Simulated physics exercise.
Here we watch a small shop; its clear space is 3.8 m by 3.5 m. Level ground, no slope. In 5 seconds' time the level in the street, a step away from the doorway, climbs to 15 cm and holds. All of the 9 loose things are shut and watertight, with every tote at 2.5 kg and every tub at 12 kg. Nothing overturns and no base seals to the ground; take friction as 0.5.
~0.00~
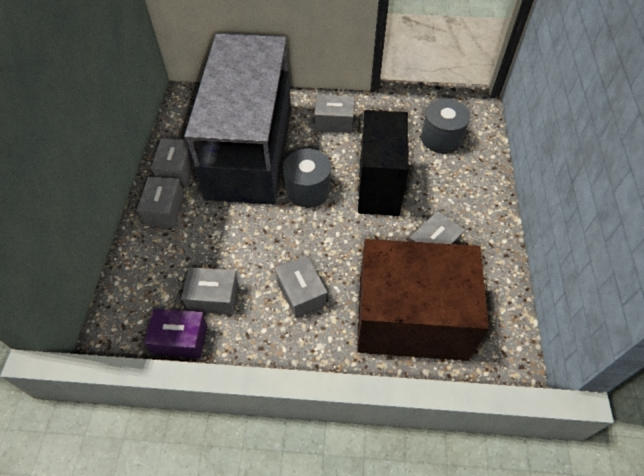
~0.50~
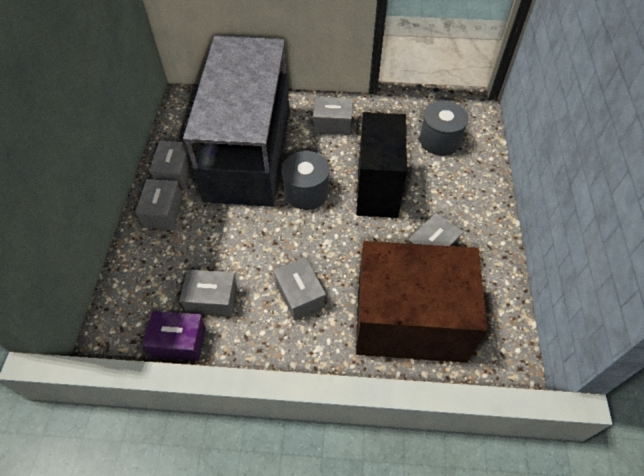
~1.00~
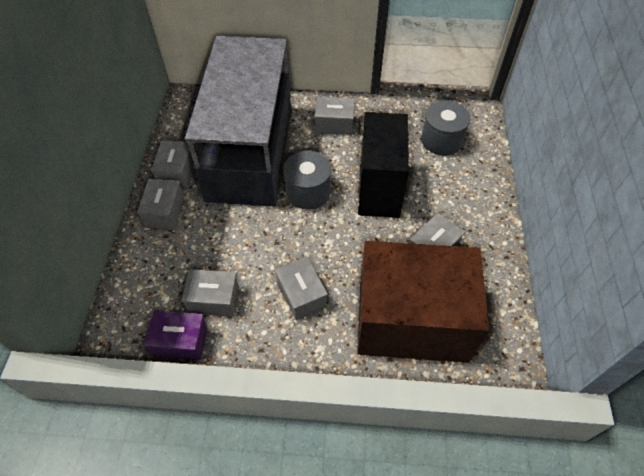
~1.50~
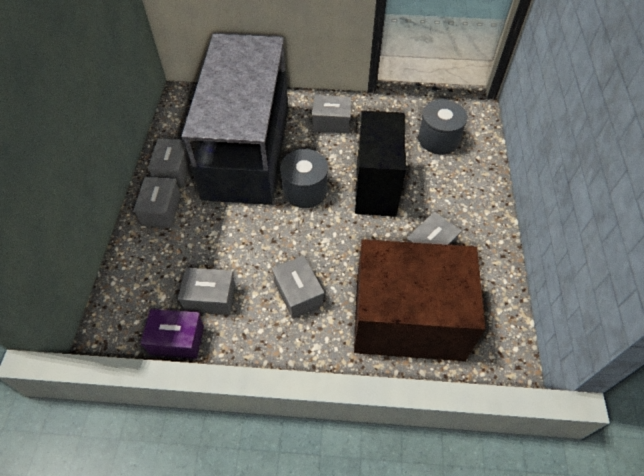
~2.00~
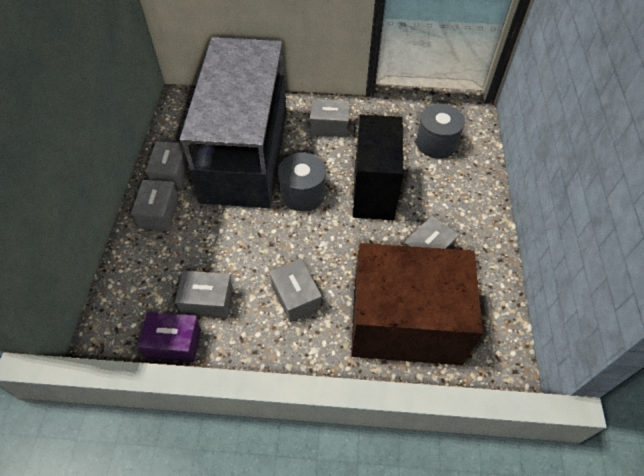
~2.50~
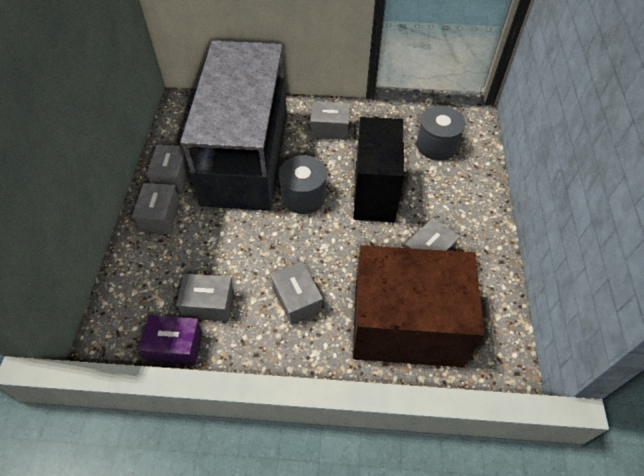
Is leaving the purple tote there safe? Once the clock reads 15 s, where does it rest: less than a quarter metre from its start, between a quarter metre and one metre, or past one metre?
It rests between a quarter metre and one metre from its start.
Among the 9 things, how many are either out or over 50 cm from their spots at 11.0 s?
That would be 5.
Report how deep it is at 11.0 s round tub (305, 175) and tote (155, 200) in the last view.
Depths: Near 7 cm, then near 3 cm.
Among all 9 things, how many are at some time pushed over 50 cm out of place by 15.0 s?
It works out to 7.
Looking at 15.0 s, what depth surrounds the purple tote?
Around 11 cm.
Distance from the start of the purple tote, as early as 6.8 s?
Close to 0 cm.
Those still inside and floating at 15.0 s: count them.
Total: 9.
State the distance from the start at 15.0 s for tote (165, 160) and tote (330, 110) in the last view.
First 120 cm, then 20 cm.
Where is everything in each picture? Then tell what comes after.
The purple tote at (174, 328) rests on the ground; water covers 0.0 m2; 0 of 9 have shifted, in the first frame.
The purple tote at (172, 330), on the bottom; 0.0 m2 under water; 0 of 9 have shifted, in the second frame.
The purple tote at (174, 330) rests on the ground; 0.0 m2 under water; 0 of 9 have shifted, in the third frame.
The purple tote at (170, 328), on the bottom; water covers 0.0 m2; 0 of 9 have shifted, in the fourth frame.
The purple tote at (167, 331), on the bottom; 0.0 m2 under water; 0 of 9 have shifted, in the fifth frame.
The purple tote at (169, 334) rests on the ground; 0.0 m2 under water; 0 of 9 have shifted, in the sixth frame.
After 3.5 s the purple tote is near (169, 334), 0.0 m from its start, aground; 0 afloat.
After 6.8 s the purple tote is near (169, 334), 0.0 m from its start, aground; 2 afloat.
After 11.0 s the purple tote is near (98, 327), 0.5 m from its start, afloat; 8 afloat.
After 15.0 s the purple tote is near (116, 318), 0.4 m from its start, afloat; 9 afloat.
